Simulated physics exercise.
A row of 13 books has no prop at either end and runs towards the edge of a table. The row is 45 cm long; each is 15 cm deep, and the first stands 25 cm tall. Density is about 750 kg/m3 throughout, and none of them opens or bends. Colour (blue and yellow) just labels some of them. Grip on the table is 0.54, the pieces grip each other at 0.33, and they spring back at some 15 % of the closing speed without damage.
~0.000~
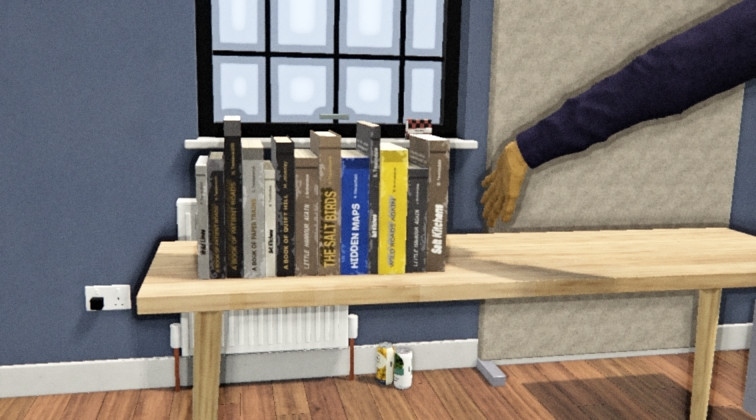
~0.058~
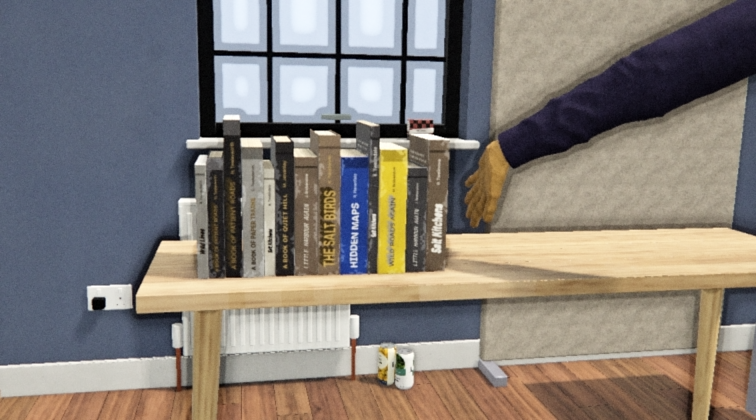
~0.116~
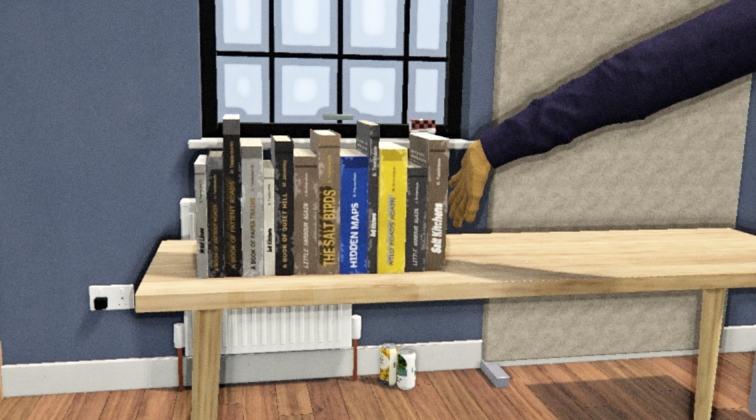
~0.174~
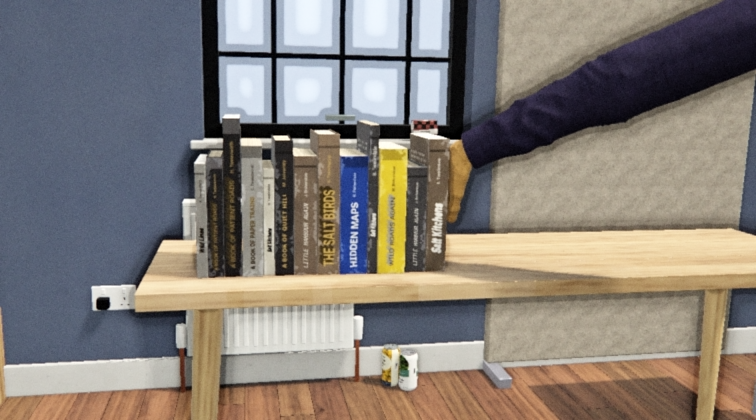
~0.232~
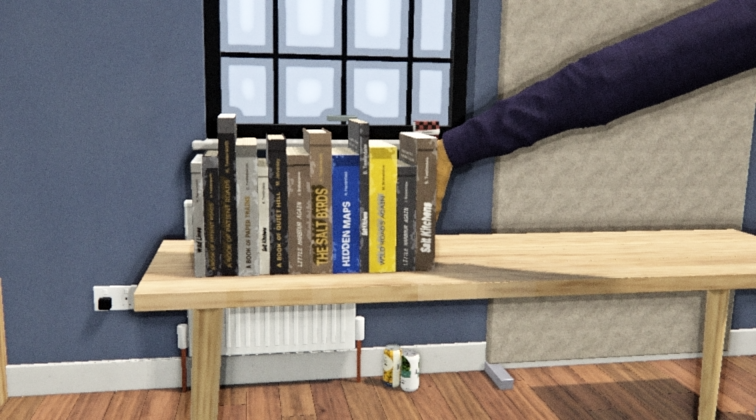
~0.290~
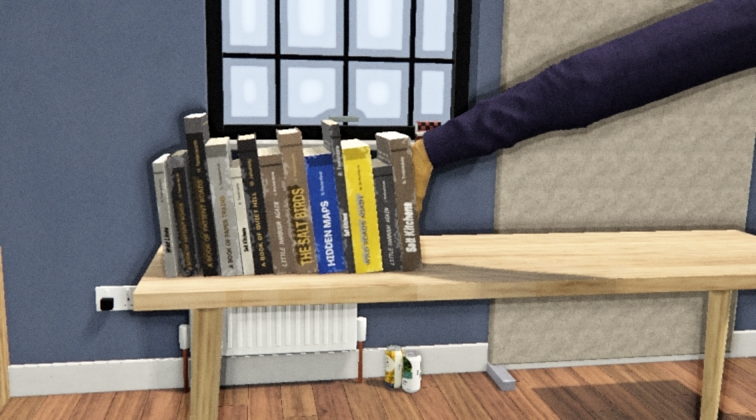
A hand in a dark sleeve reached in from the right and pushed against the end of a row of upright books on a wooden table, and the whole row shifted and leaned slightly left.
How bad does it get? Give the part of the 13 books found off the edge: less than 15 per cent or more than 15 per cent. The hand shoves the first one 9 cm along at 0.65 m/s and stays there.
Upwards of 15 per cent of them.
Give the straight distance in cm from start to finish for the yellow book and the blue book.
About: Yellow 10, blue 10.
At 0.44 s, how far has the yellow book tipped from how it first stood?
Roughly 40°.
Around 0.44 s, none of the 13 books off the edge, 13 disturbed; blue book tipped 38°; yellow book tipped 38°.
Around 0.86 s, 4 of the 13 books off the edge; blue book tipped 44°; yellow book tipped 44°.
Finally (1.4 s), 4 of the 13 books off the edge; blue book tipped 45°; yellow book tipped 45°. That is 31 per cent. Seen by the last camera, middles, blue book near (287, 217), yellow book near (335, 214).
